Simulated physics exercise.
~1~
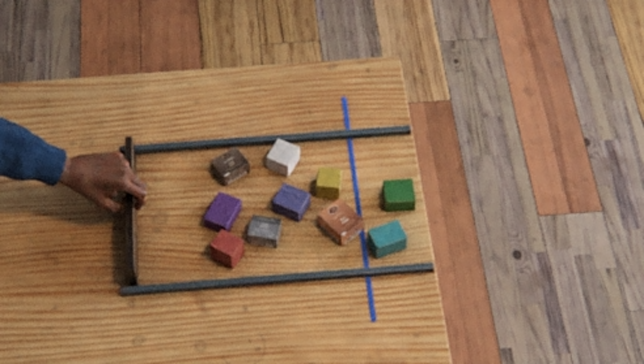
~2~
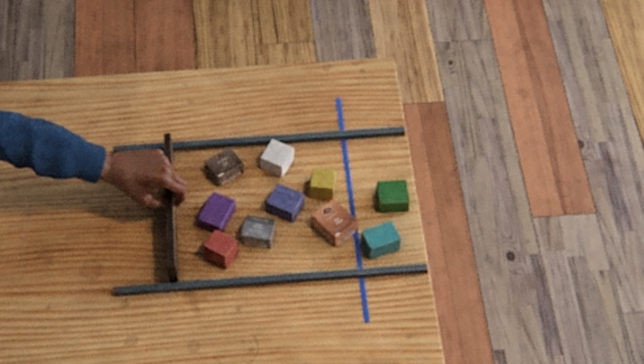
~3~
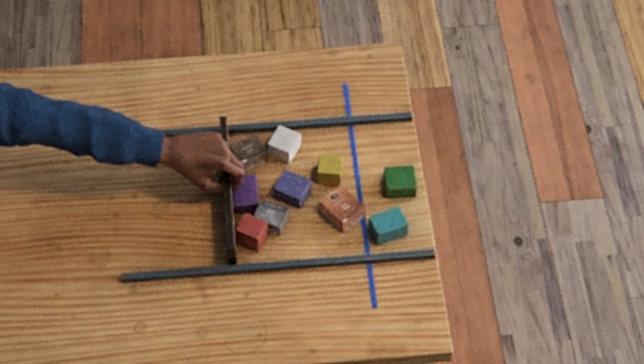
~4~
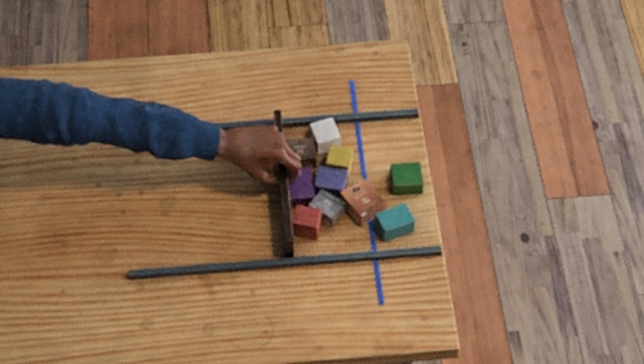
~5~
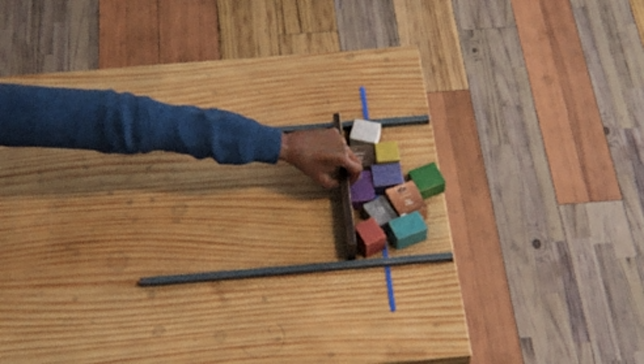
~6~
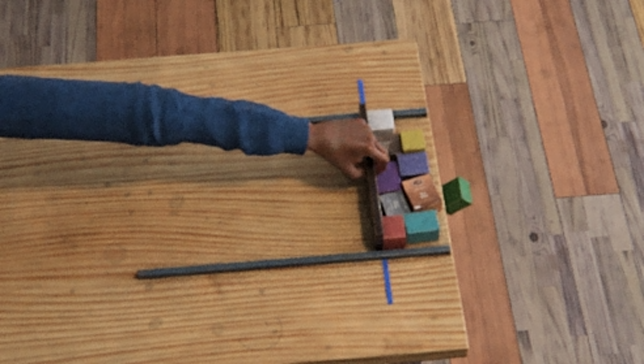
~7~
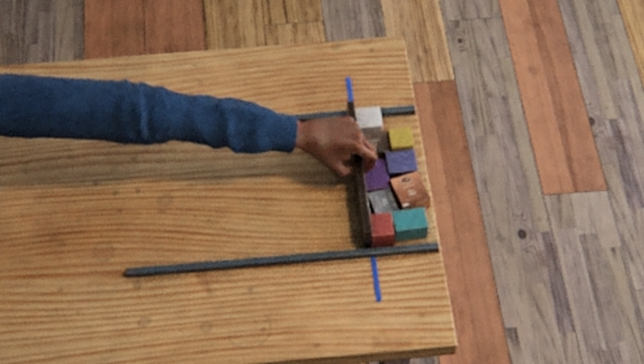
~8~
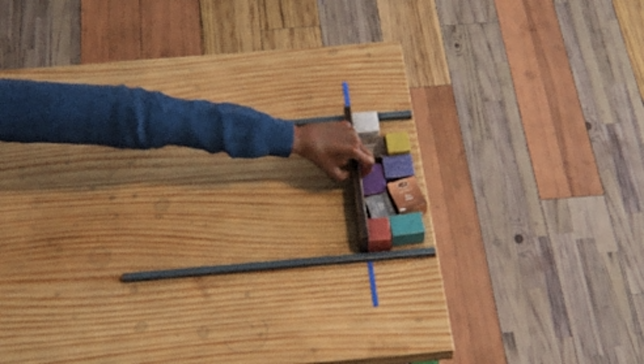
The clip opens on a wooden tabletop where ten small blocks and boxes lie scattered between two dark rails, with a blue tape line crossing near the right edge. A hand in a blue sleeve holds an upright board at the left and slides it right. The board gathers the brown box, then the red and purple blocks, packing them together and pushing the cluster toward the edge. The green block, farthest right, is shoved over the edge, tips and drops out of sight. The board stops around the tape, leaving the other pieces crowded on the table, while green shows low beside it.
